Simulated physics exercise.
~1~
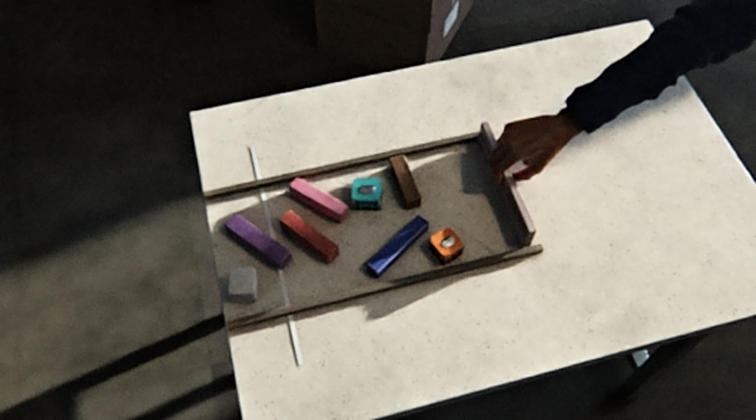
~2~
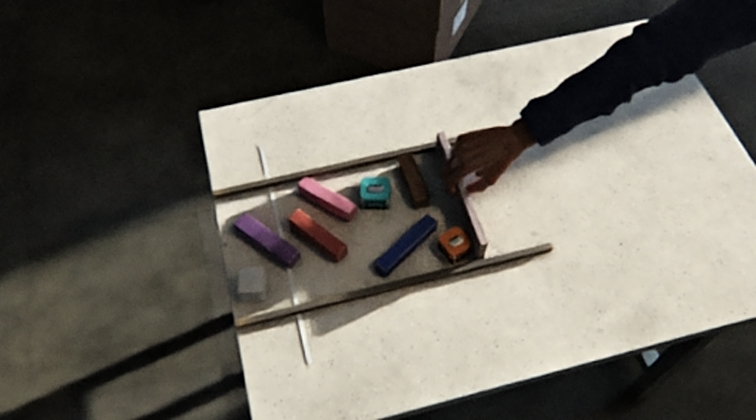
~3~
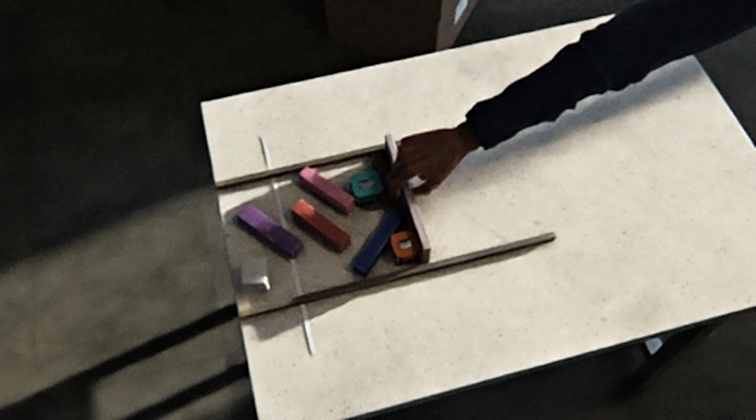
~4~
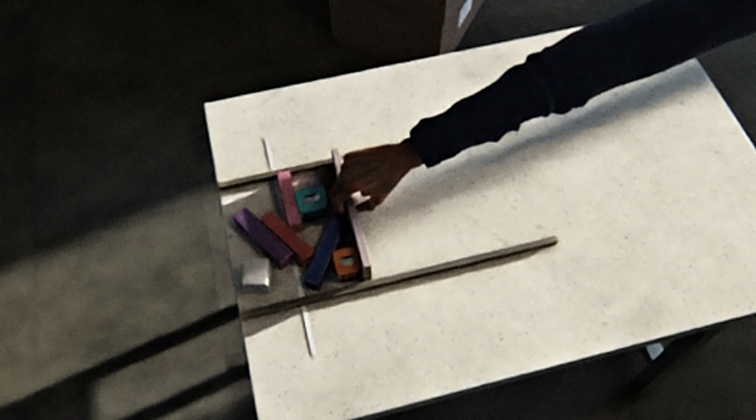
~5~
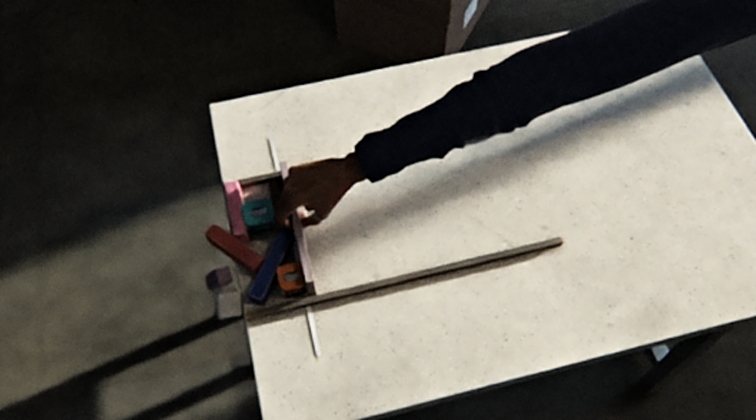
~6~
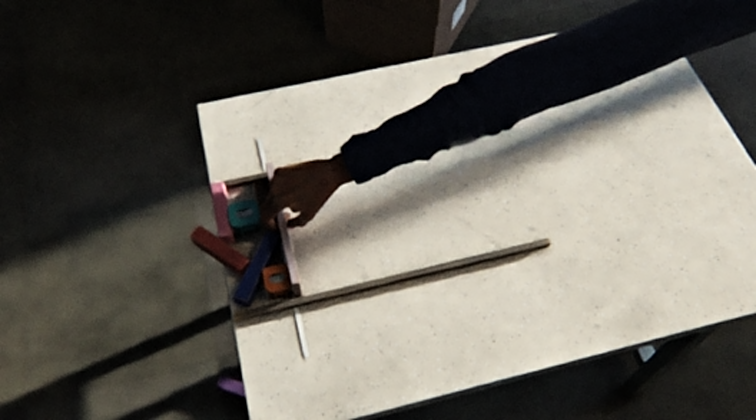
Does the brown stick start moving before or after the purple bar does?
The brown stick starts moving before the purple bar. The board shifts it left while the purple bar is still lying in place nearer the table's end.
